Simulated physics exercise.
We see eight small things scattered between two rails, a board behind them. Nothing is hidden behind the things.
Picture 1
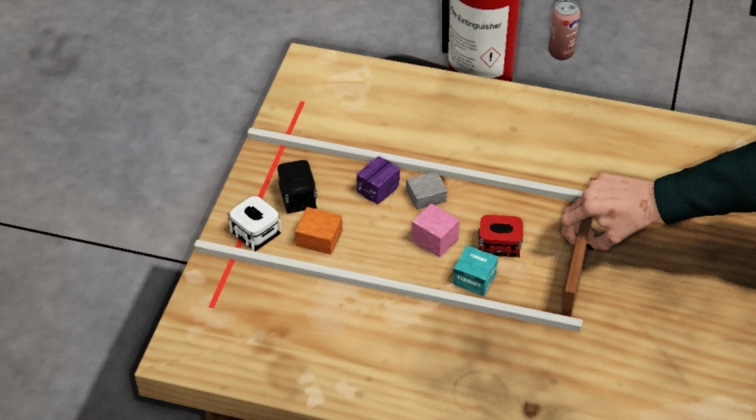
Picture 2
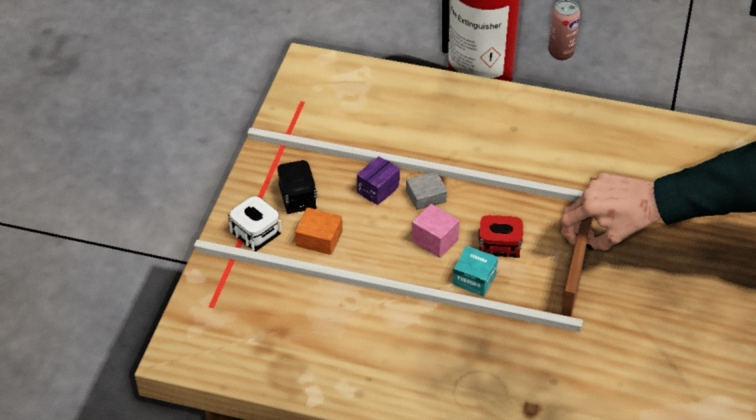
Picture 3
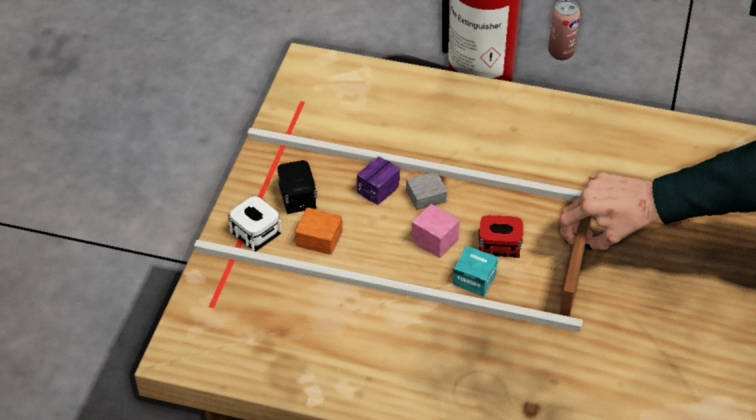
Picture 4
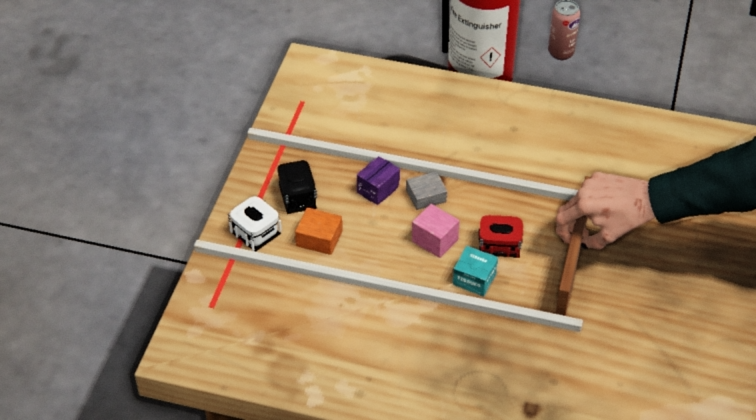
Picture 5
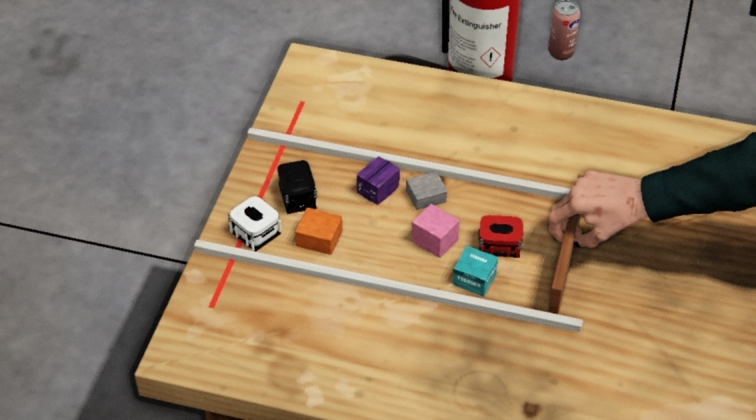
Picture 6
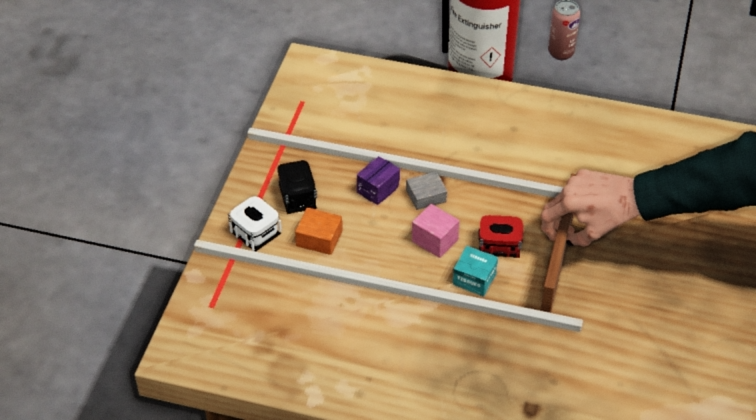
A hand at the right slides a wooden board slightly left between two pale rails on a wooden table, while the eight small blocks and cases scattered in front of it, near a red line, stay still.
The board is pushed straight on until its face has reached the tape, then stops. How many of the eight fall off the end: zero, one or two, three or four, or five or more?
The number that fall off is three or four.
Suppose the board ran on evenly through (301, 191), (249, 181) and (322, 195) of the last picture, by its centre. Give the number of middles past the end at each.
Past the end: 1, 4 and 0.
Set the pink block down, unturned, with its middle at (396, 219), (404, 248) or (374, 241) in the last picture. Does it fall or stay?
Place by place, it tumbles off; tumbles off; is lost.
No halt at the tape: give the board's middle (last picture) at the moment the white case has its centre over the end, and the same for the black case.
About (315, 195), and (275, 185) for the other.
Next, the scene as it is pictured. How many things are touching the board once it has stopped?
That makes 4.
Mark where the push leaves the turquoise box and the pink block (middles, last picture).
The turquoise box stops around (227, 223); the pink block around (236, 193).
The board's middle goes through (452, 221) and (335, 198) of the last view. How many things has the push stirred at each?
By then 3, and 8.
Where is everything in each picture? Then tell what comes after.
In the first picture, white case (255, 223); black case (297, 186); orange block (319, 231); board (581, 247); tape (260, 197).
In the second picture, black case (297, 186); board (581, 247).
In the third picture, orange block (319, 231); red case (501, 236).
In the fourth picture, white case (255, 223); pink block (435, 231).
In the fifth picture, black case (297, 186); grey block (427, 191).
In the sixth picture, white case (255, 223); black case (297, 186); orange block (319, 231); board (561, 243); tape (260, 197).
A little later, none off yet; white case at rest near (255, 223); black case at rest near (297, 186); orange block at rest near (319, 231).
When it is over, the number that fall off is three or four; down, purple box, orange block, black case and white case.
